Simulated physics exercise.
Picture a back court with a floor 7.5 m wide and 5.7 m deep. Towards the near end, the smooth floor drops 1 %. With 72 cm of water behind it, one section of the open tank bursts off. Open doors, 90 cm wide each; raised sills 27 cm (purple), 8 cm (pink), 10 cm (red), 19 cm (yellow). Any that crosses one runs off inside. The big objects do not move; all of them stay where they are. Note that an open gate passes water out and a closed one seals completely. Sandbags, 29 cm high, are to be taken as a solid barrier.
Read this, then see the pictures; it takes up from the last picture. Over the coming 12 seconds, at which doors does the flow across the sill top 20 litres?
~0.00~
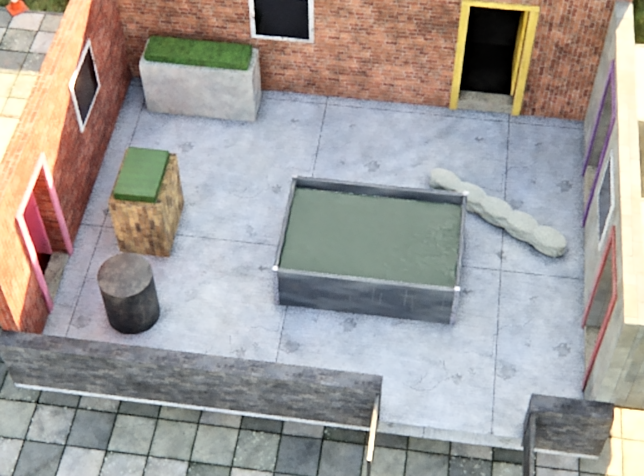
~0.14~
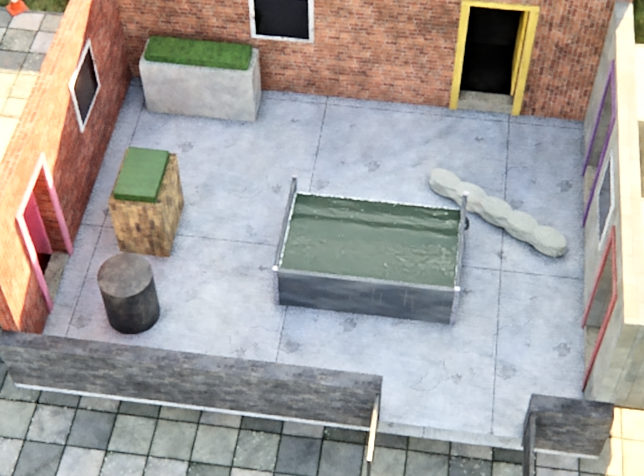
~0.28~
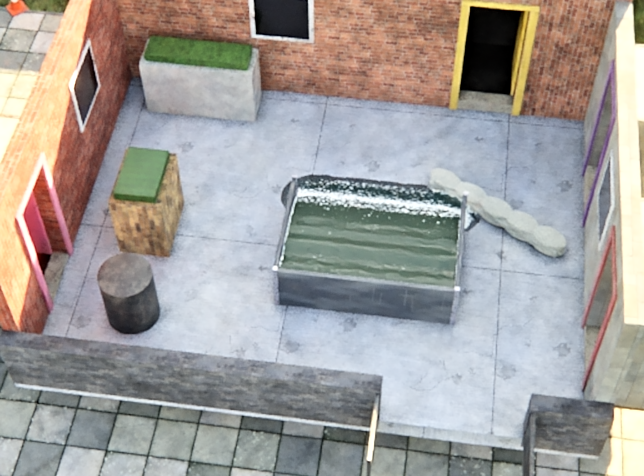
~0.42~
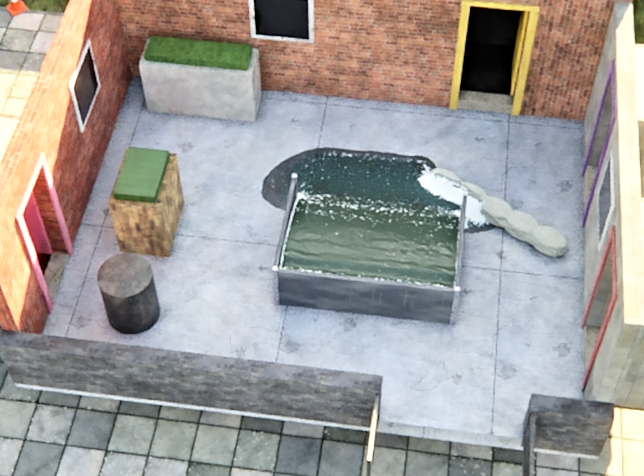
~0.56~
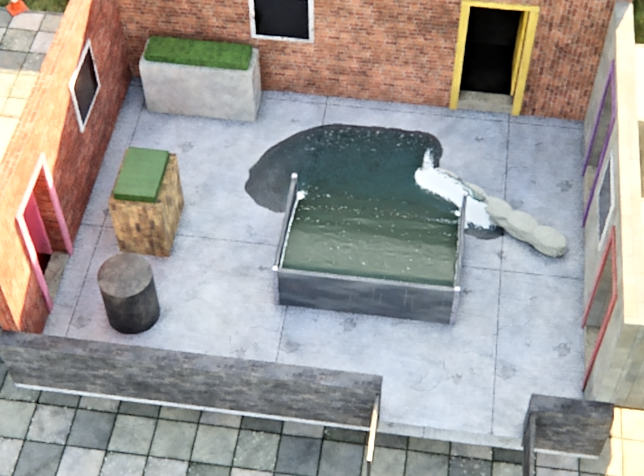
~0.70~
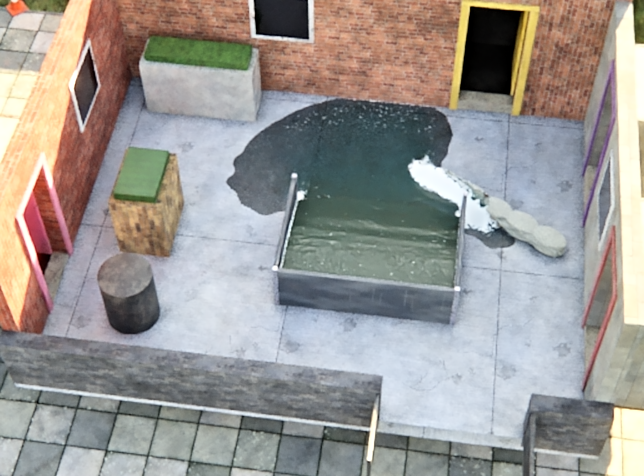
Door by door: The purple door falls short, the pink door falls short, the red door falls short, the yellow door falls short.
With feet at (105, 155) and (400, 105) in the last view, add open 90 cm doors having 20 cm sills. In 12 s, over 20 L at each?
Door 1: Lower; door 2: Higher.
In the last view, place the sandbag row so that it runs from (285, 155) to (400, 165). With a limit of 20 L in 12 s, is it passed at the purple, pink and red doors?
Doors: Purple stays under / pink stays under / red stays under.
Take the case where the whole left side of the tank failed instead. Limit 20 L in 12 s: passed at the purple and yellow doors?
Purple stays inside, yellow stays inside, judged against that limit.
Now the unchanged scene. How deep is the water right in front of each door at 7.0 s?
Centimetres: Purple 12 / pink 7 / red 2 / yellow 14.
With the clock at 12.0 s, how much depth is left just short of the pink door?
The depth there is near 6.0 cm.
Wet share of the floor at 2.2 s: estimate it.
I'd say around 45 %.
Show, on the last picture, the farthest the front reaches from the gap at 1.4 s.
(227, 88).
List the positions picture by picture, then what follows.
In the first picture, still water, 72 cm deep, in the open tank at (372, 234).
In the second picture, the front is at (465, 227), 1.3 m from the gap on the open tank's far side; 0.5 m2 of floor is under water; 72 cm left at the back of the open tank.
In the third picture, the front is at (288, 193), 1.5 m from the gap on the open tank's far side; 1.6 m2 of floor is under water; 72 cm left at the back of the open tank.
In the fourth picture, water pours out on the open tank's far side and has run 1.8 m, to (276, 174); typically 13 cm deep outside, 63 cm at the open tank's back.
In the fifth picture, water pours out on the open tank's far side and has run 2.1 m, to (283, 145); typically 11 cm deep outside, 61 cm at the open tank's back.
In the sixth picture, water pours out on the open tank's far side and has run 2.6 m, to (340, 102); typically 9 cm deep outside, 59 cm at the open tank's back.
After 1.4 s water covers 35 % of the floor and is deepest (50 cm) near (364, 110); purple door not reached, pink door not reached, red door not reached, yellow door 13 cm at the sill, 0 L in.
After 2.2 s water covers 45 % of the floor and is deepest (52 cm) near (267, 100); purple door not reached, pink door not reached, red door 8 cm at the sill, 0 L in, yellow door 16 cm at the sill, 0 L in.
After 3.5 s water covers 65 % of the floor and is deepest (26 cm) near (132, 79); purple door 14 cm at the sill, 0 L in, pink door not reached, red door 5 cm at the sill, 0 L in, yellow door 9 cm at the sill, 0 L in.
After 7.0 s water covers 90 % of the floor and is deepest (15 cm) near (529, 134); purple door 12 cm at the sill, 0 L in, pink door 7 cm at the sill, 0 L in, red door 2 cm at the sill, 0 L in, yellow door 14 cm at the sill, 0 L in.
After 12.0 s water covers 95 % of the floor and is deepest (12 cm) near (164, 366); purple door 7 cm at the sill, 0 L in, pink door 6 cm at the sill, 4 L in, red door 8 cm at the sill, 0 L in, yellow door 6 cm at the sill, 1 L in.
